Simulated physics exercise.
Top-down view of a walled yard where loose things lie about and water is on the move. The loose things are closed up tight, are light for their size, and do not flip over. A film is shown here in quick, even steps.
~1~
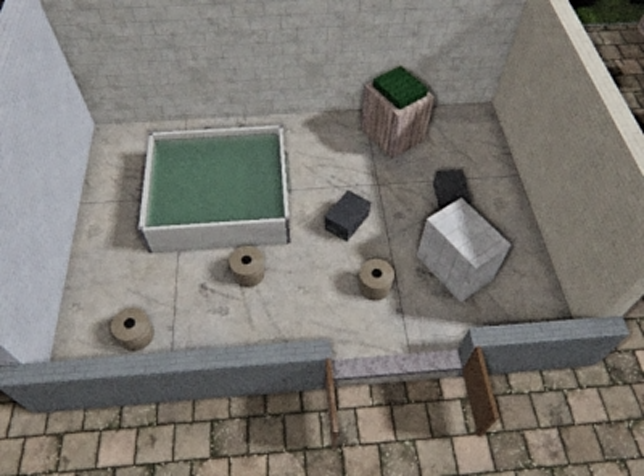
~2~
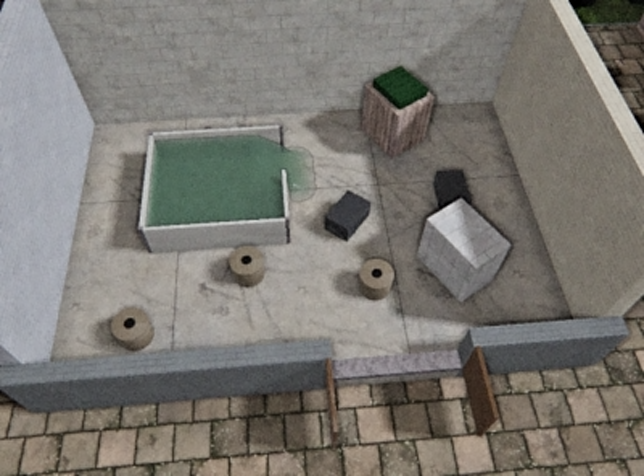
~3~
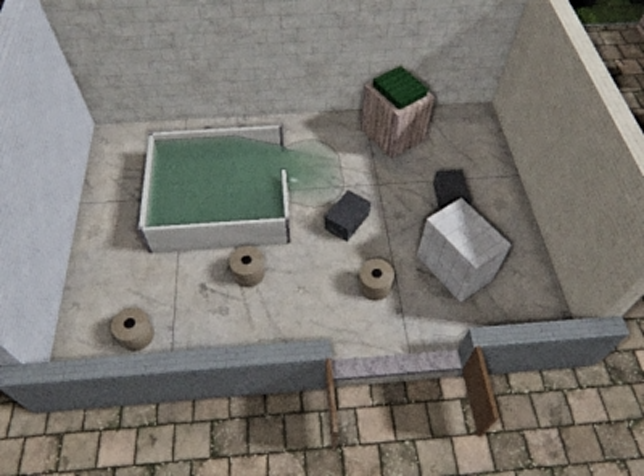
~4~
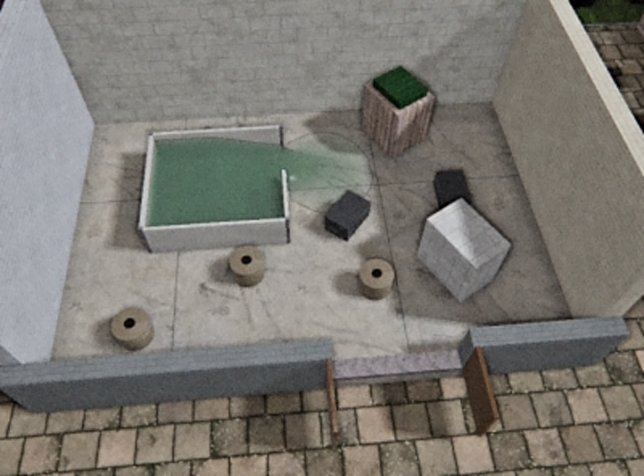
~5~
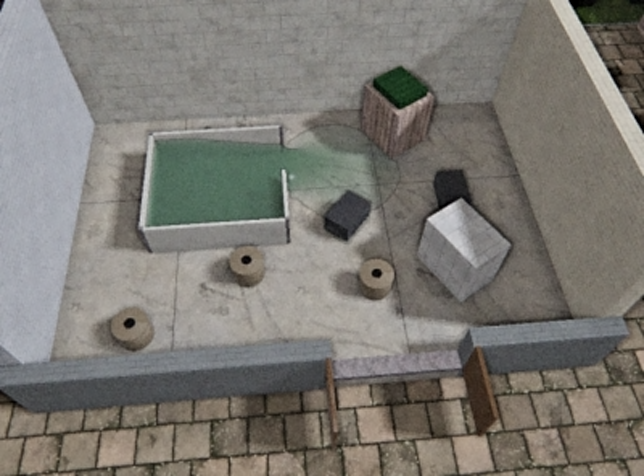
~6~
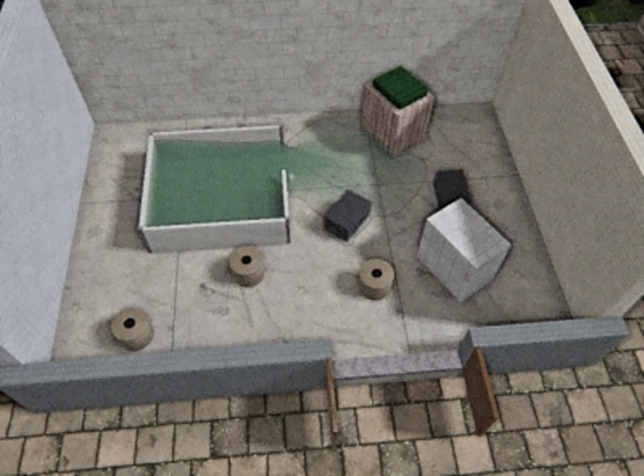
Green water spreading thinly rightward through a gap in a white-walled pool across a walled yard, while scattered blocks stay still.
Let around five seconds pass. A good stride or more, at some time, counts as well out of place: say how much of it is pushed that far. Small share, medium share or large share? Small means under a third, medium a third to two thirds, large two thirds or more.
A small share.
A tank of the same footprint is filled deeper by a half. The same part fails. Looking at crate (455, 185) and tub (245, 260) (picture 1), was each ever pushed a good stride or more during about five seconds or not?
Over that mark, below that mark.
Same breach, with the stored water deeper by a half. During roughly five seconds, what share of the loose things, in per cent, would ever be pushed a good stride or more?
Something like 20 in a hundred of them.
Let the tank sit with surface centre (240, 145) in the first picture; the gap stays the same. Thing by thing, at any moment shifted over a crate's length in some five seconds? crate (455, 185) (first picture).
From what I can tell, it got displaced that much.
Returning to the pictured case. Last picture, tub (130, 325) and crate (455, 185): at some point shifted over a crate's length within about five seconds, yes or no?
First one: Below that mark; second one: The full distance.
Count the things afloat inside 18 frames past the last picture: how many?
1.
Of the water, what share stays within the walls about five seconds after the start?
I'd estimate some 100 percent of the water stays.
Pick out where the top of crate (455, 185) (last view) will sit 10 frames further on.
About (529, 202).
A moment on, 0 of 5 are well off their spots; 0 afloat.
Next, 1 of 5 are well off their spots; 1 afloat.
Later, 1 of 5 are well off their spots; 1 afloat.
In the end, 1 of 5 are well off their spots, and 1 have been at some point; 1 afloat.
